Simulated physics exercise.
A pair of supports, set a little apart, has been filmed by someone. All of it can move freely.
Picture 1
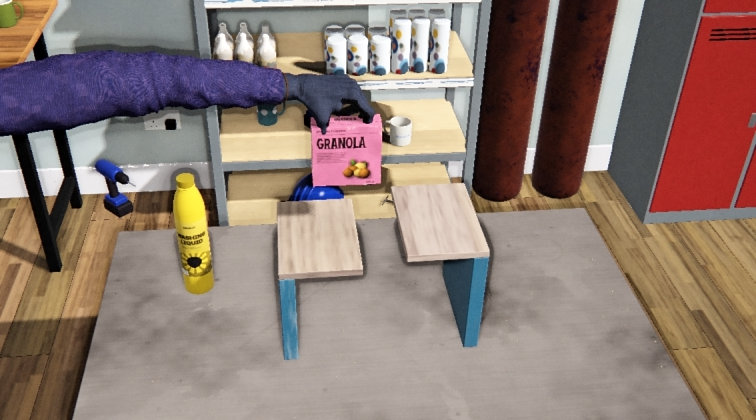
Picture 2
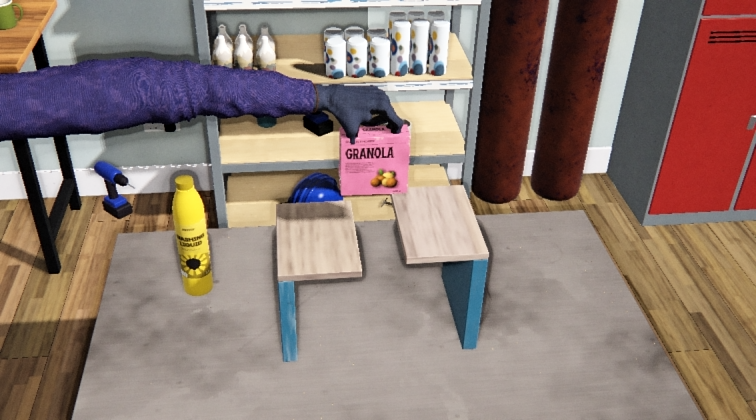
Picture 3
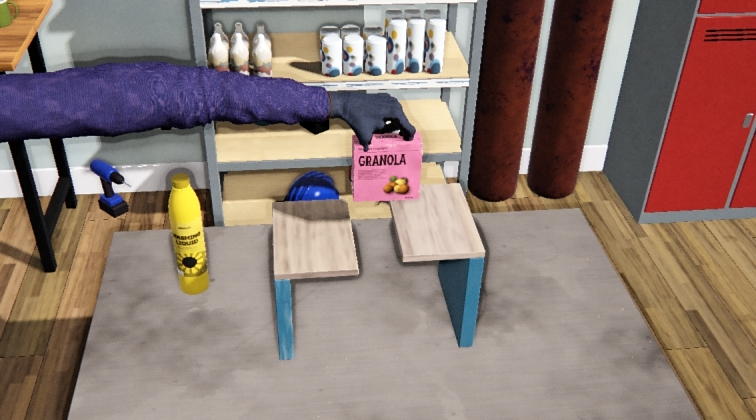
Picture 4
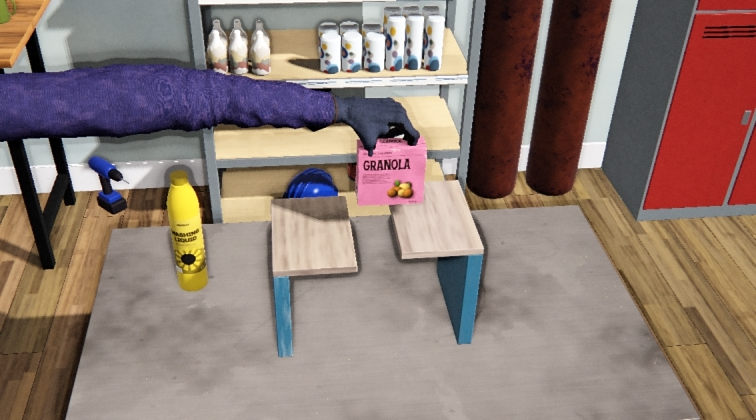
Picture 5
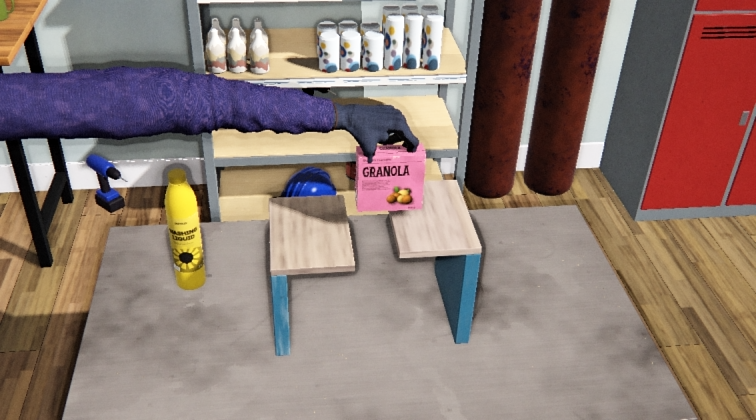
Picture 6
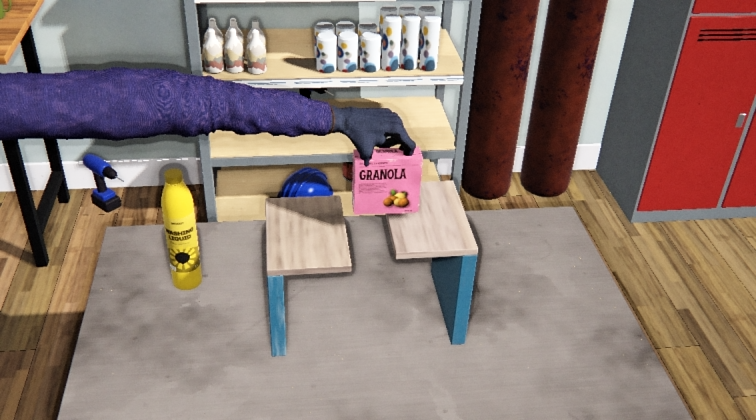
In a workshop-like room with a wooden floor, shelving, dark red cylinders and a red and grey cabinet, the view looks down on a grey surface from slightly above. A yellow bottle stands at left beside two separated supports with pale wooden tops and blue uprights. A dark-gloved hand on a purple-sleeved arm carries a pink granola packet rightward and slightly lower, then keeps it nearly still, while the camera drifts slightly.
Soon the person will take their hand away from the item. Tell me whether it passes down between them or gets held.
It gets held.
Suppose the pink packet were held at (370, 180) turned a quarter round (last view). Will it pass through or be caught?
Well, it simply falls right through.
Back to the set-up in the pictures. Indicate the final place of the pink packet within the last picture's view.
Close to (361, 204) in the last picture.
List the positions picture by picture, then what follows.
On its way; pink packet (346, 151); yellow bottle (193, 234), in the first frame.
On its way; pink packet (374, 161); yellow bottle (192, 236), in the second frame.
On its way; pink packet (386, 167); yellow bottle (188, 235), in the third frame.
On its way; pink packet (390, 172); yellow bottle (187, 231), in the fourth frame.
Held still over the gap; pink packet (390, 178); yellow bottle (184, 230), in the fifth frame.
Held still over the gap; pink packet (386, 181); yellow bottle (181, 230), in the sixth frame.
Then, 0.20 s after the last picture, pink packet tipped 4° from how it was near (383, 190).
Then, 0.40 s after the last picture, pink packet tipped 52° from how it was near (361, 203).
Then, 0.50 s after the last picture, pink packet tipped 69° from how it was near (356, 203).
At rest, tipped over on the stand or table, pink packet; yellow bottle in place. Seen from the same camera at the end, pink packet near (361, 204). The packet lodges.
